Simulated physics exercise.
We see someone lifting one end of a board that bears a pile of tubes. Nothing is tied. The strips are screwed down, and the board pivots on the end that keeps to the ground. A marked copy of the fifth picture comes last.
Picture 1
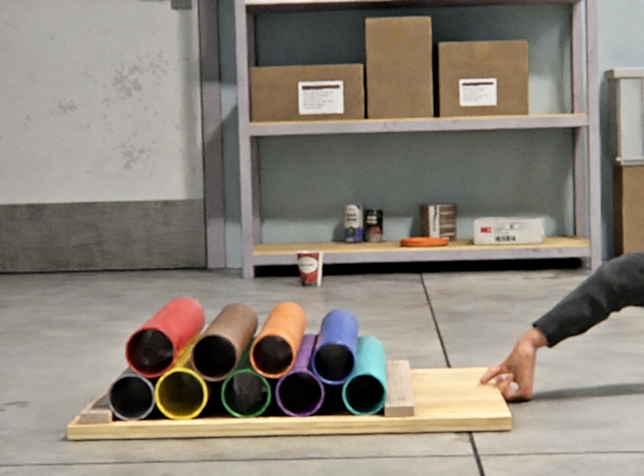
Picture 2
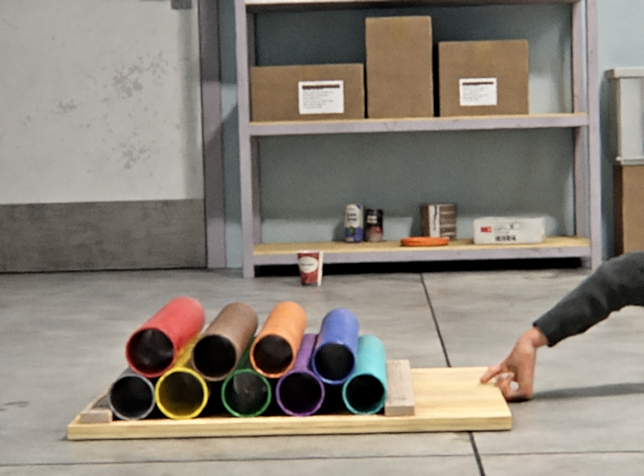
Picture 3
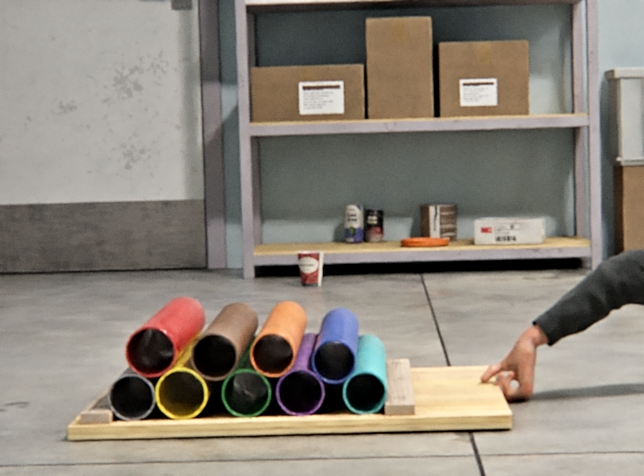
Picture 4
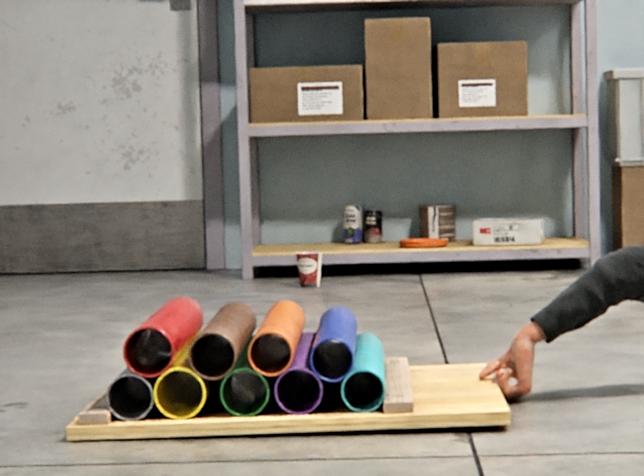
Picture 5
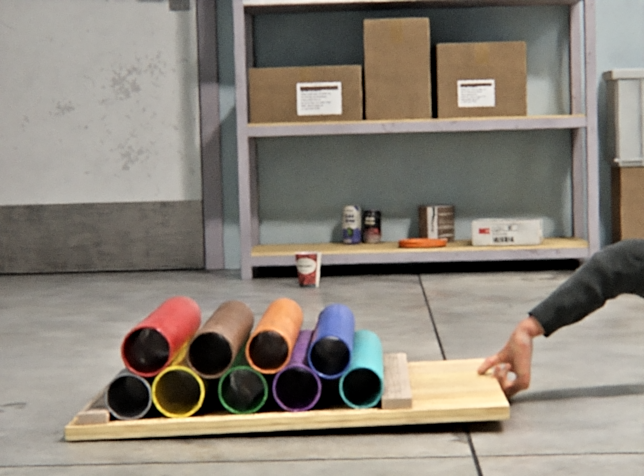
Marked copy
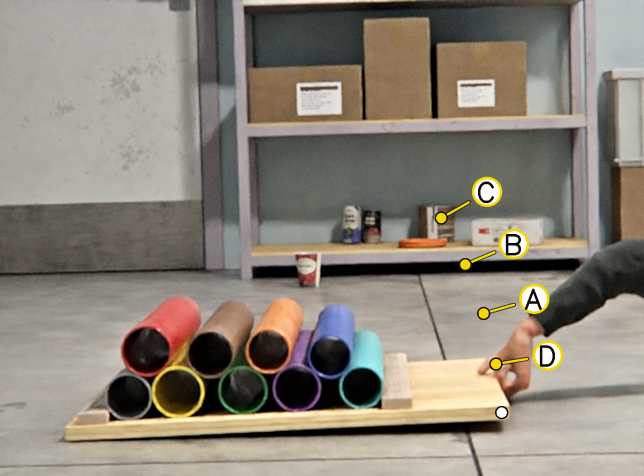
A stack of coloured tubes lies on a pale wooden board on a grey concrete floor, seen from the front, with shelves of cardboard boxes and cans behind. Red, brown, orange and blue tubes rest above black, yellow, green, purple and turquoise ones, between wooden strips. A dark-sleeved arm holds the board's right end, still at first, then raises it slightly while the left end stays down.
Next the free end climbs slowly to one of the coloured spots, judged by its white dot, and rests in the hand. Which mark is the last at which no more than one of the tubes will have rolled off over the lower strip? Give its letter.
It can be raised to C.
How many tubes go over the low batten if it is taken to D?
The count is none.
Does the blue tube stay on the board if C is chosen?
Yes, with C.
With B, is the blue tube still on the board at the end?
Yes, with B.
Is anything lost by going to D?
At D: No.
On the marked copy, A at (483, 313); B at (465, 265); C at (441, 218); D at (496, 364); the white dot at (502, 412).
With C. Early on, board at 17°.
Further on, board at 28°.
At the end, board at 28°, one over the low batten (red).
As for the rest, A none over the low batten; B none over the low batten; D none over the low batten.
